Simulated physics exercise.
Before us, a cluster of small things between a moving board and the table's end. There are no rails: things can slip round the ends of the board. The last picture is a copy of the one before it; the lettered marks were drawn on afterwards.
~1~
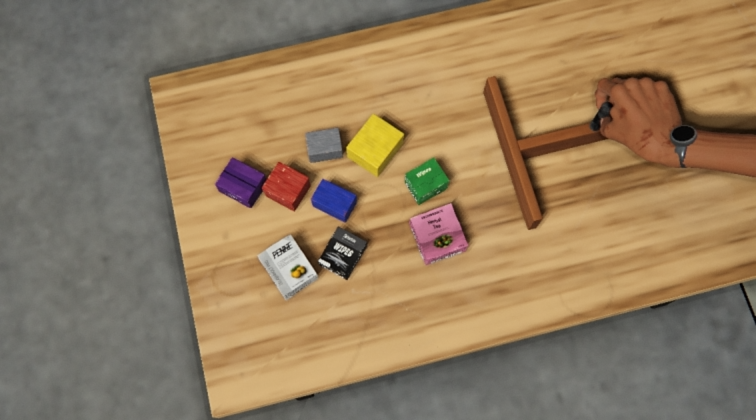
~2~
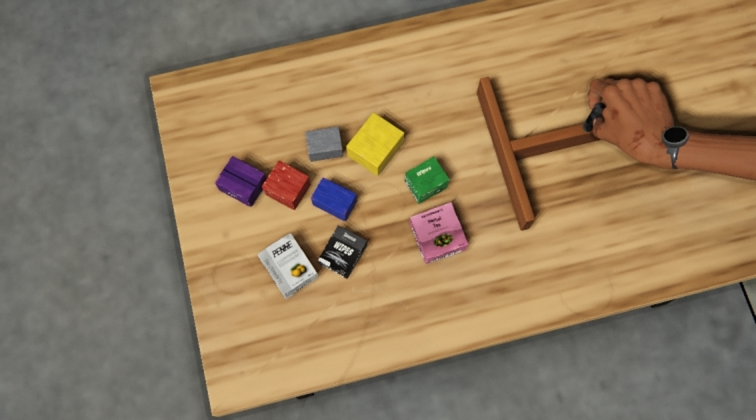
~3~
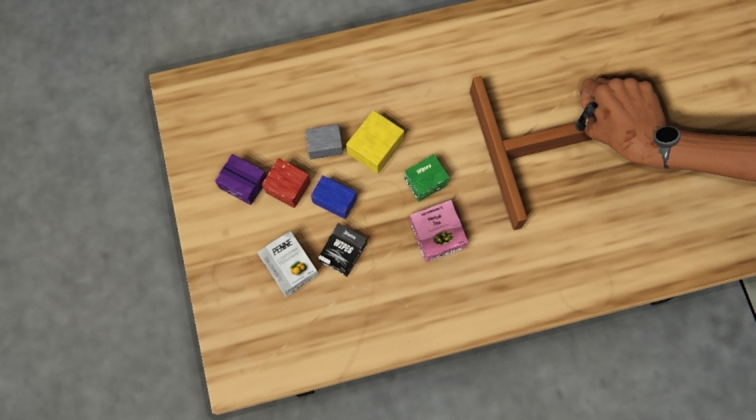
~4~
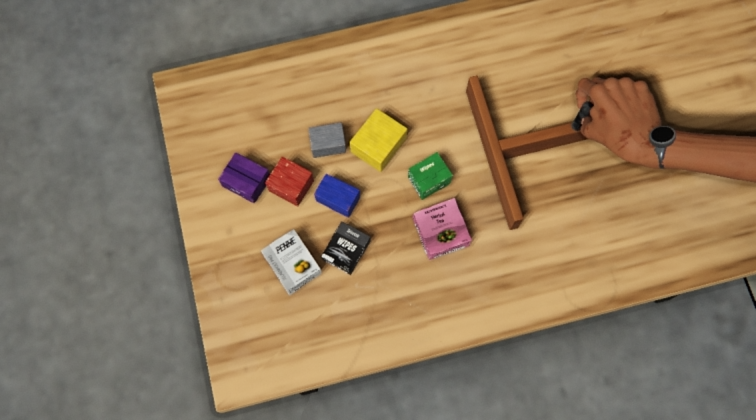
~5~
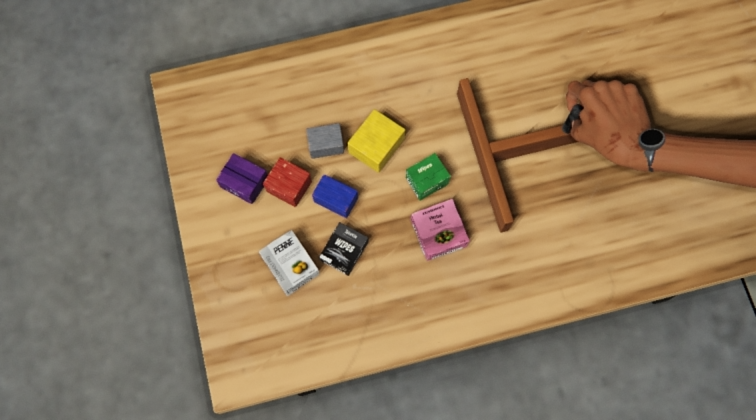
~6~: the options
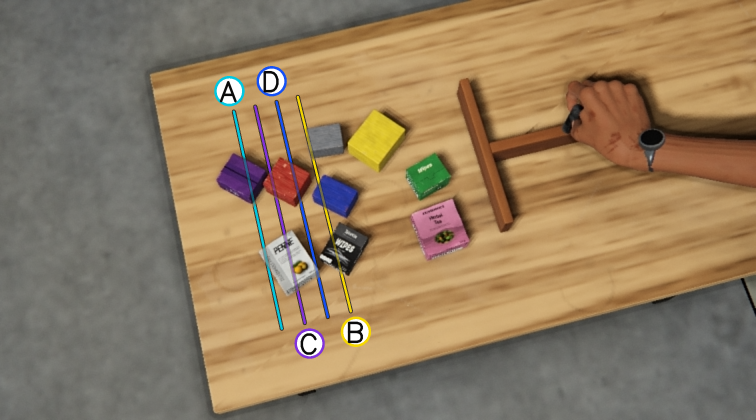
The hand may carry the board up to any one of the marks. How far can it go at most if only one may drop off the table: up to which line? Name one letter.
At A, and not beyond.
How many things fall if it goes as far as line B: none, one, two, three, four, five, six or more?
In all, none.
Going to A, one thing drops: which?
The white packet.
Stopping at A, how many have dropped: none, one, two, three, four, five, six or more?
In all, one.
On the marked copy, A at (257, 216); B at (323, 200); C at (279, 210); D at (301, 205).
Taking A. A third of the way, board (404, 169); pink box (393, 242); grey block (318, 142).
Two thirds of the way, board (321, 189); white packet (235, 282); purple box (223, 174).
When it is over, board (256, 204); white packet over the edge; purple box (182, 174); one fallen.
As for the rest, B is within the limit but short; C is within the limit but short; D is within the limit but short.
